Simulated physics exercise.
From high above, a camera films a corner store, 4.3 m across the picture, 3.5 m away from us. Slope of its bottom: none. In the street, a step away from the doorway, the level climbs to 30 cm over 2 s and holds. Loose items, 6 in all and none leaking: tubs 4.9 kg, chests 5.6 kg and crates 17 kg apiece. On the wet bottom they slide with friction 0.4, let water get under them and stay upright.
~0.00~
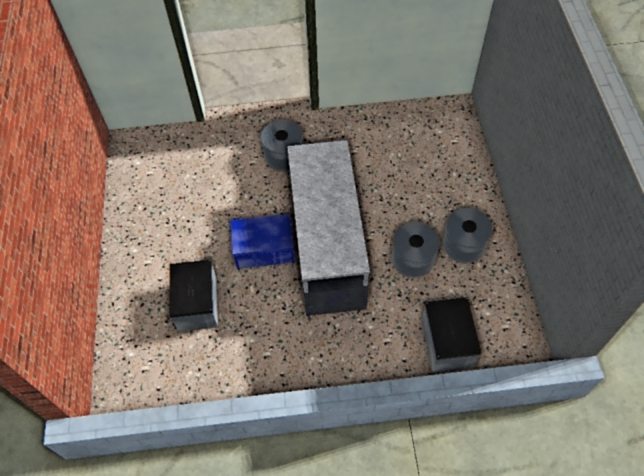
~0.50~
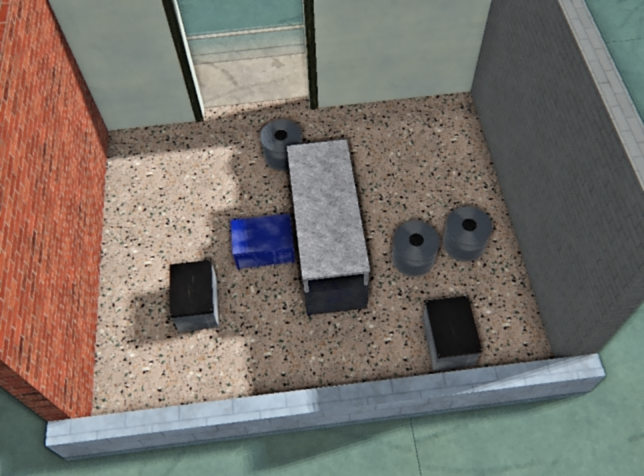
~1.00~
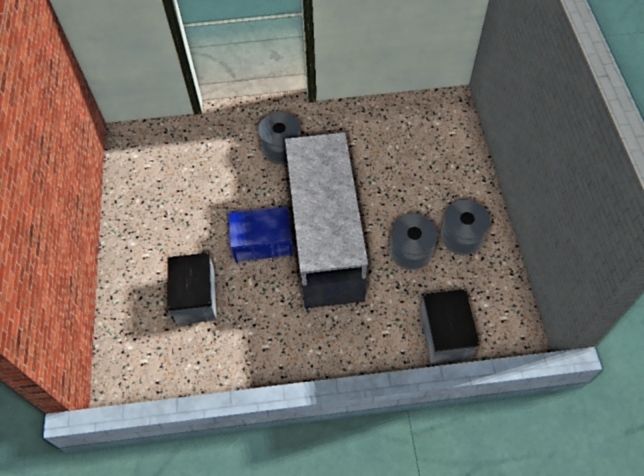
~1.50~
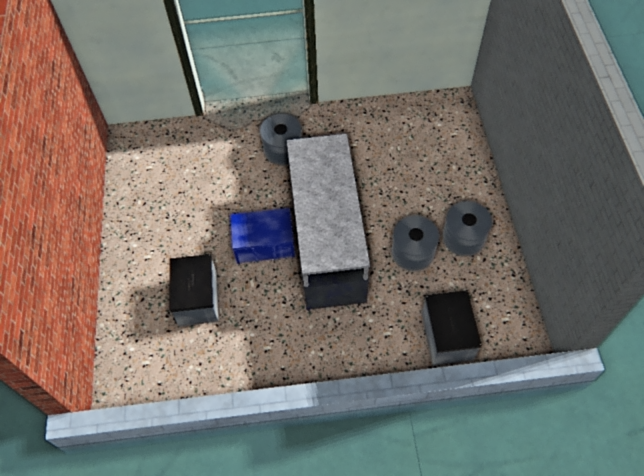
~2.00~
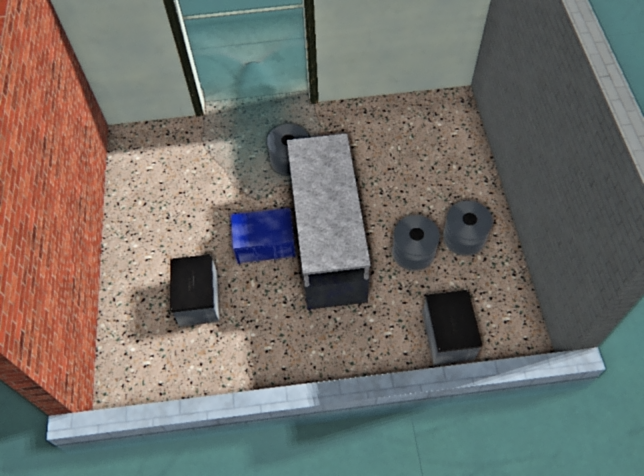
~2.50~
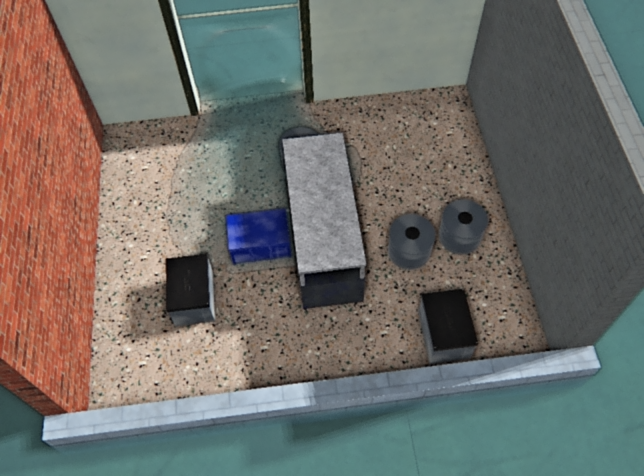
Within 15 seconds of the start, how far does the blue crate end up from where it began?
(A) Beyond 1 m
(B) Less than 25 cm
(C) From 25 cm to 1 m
Answer: A.
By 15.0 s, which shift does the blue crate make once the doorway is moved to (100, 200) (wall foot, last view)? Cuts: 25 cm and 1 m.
I'd expect the blue crate to shift slightly.
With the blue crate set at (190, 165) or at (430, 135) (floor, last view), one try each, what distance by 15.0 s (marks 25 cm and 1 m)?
From the first spot it would drift a bit, and from the second it would go a long distance.
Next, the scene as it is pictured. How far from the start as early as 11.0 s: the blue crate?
By that time, close to 140 cm.
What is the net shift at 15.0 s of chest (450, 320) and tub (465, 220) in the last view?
They've ended up 30 cm and 200 cm away, in that order.
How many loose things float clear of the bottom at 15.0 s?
Tally: 6 of them.
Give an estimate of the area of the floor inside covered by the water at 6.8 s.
Roughly 14 m2 of it is wet.
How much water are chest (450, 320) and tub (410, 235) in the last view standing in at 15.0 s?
Depths: Near 23 cm, then near 21 cm.
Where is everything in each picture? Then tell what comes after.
The first frame shows the blue crate at (262, 234) rests on the ground; water covers 0.0 m2; 0 of 6 have shifted.
The second frame shows the blue crate at (262, 234) rests on the ground; water covers 0.0 m2; 0 of 6 have shifted.
The third frame shows the blue crate at (260, 226), on the bottom; 0.0 m2 under water; 0 of 6 have shifted.
The fourth frame shows the blue crate at (261, 228) rests on the ground; 0.2 m2 under water; 0 of 6 have shifted.
The fifth frame shows the blue crate at (262, 228), on the bottom; water covers 1.1 m2; 1 of 6 have shifted.
The sixth frame shows the blue crate at (258, 229) rests on the ground; water covers 2.7 m2; 1 of 6 have shifted.
After 3.5 s the blue crate is near (250, 353), 1.3 m from its start, aground; 0 afloat.
After 6.8 s the blue crate is near (424, 291), 1.7 m from its start, afloat; 6 afloat.
After 11.0 s the blue crate is near (395, 279), 1.5 m from its start, afloat; 6 afloat.
After 15.0 s the blue crate is near (419, 261), 1.6 m from its start, afloat; 6 afloat.
